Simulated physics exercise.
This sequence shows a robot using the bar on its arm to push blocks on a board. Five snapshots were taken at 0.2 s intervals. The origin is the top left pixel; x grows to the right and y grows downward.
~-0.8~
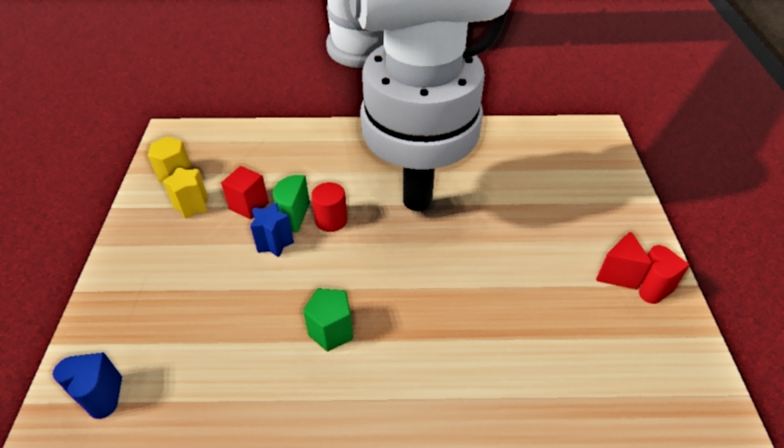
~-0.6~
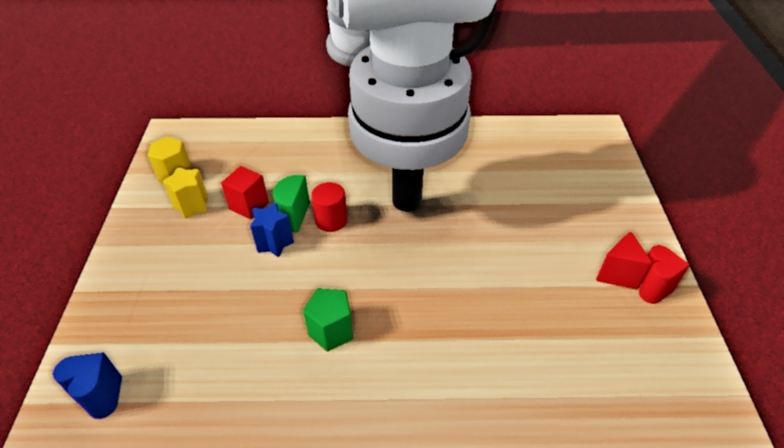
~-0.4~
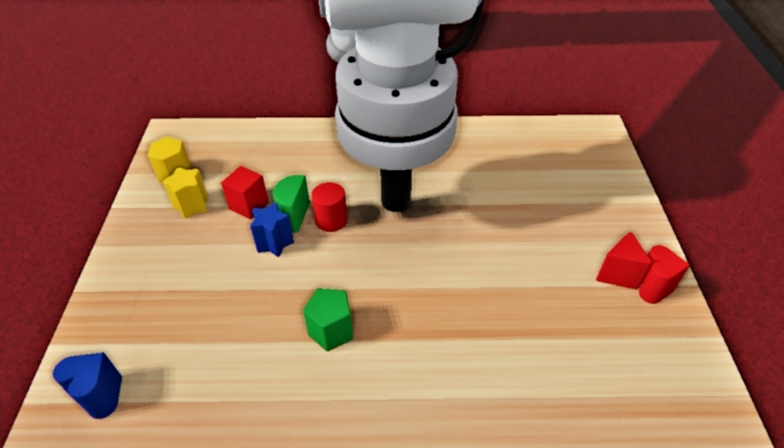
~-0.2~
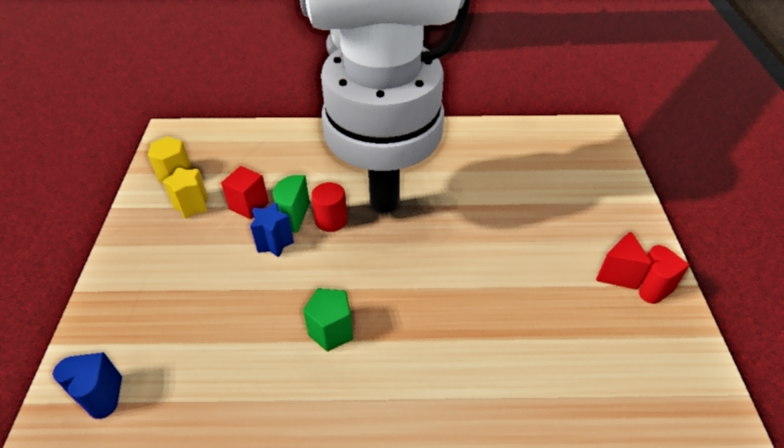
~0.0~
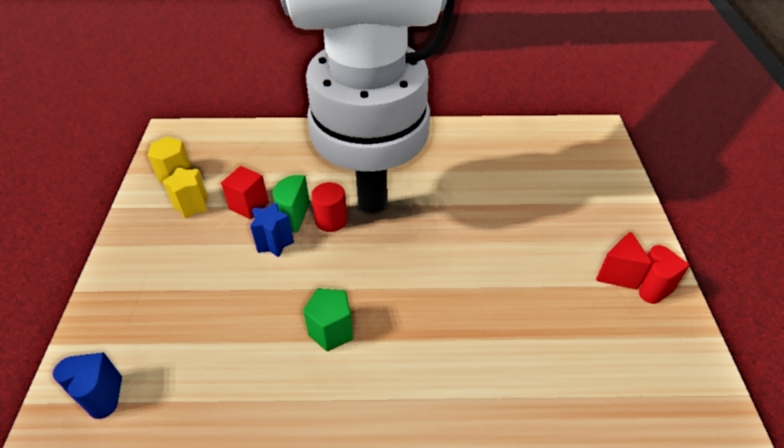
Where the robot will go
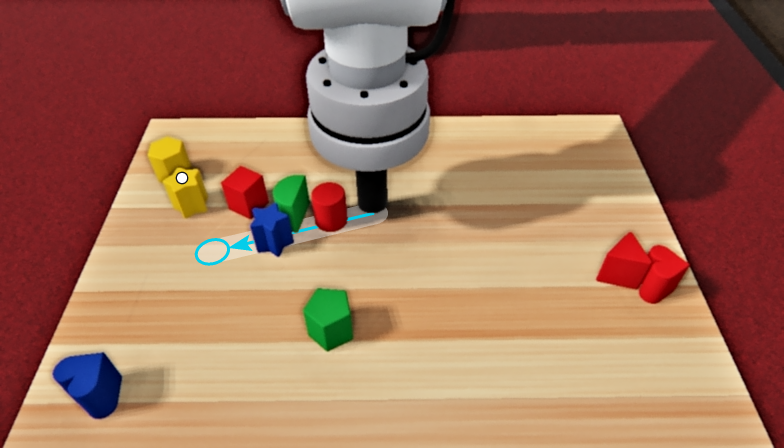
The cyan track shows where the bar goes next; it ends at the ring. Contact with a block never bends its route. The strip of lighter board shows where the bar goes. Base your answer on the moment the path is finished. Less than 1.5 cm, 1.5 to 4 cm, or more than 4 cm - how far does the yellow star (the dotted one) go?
Short of 1.5 cm.
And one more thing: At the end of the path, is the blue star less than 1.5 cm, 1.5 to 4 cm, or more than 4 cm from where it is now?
Of the three bands, it's over 4 cm.
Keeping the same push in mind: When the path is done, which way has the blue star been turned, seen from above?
The block turns counter-clockwise.
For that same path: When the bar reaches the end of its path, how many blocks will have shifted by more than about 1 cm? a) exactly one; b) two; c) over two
Correct choice: C.
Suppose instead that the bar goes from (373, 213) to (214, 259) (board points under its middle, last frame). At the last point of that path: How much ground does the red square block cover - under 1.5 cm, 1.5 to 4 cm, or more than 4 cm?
My prediction: Between 1.5 and 4 cm.
The drawn path runs from (373, 213) directly to (212, 252); the dot is on the yellow star.
The first path, step by step. One third of the way, bar (320, 215); red square block (239, 177); blue star (261, 219), turned 25° anticlockwise; green D-shaped block (266, 184), turned 30° clockwise; red circle (285, 198).
Two thirds of the way, bar (265, 228); red square block (222, 165); blue star (237, 230), turned 85° anticlockwise; green D-shaped block (244, 178), turned 70° clockwise; red circle (235, 199).
At the end, bar (209, 241); yellow star not moved; red square block (221, 164); blue star (204, 248), turned 140° anticlockwise; green D-shaped block (244, 177), turned 80° clockwise; red circle (213, 198).
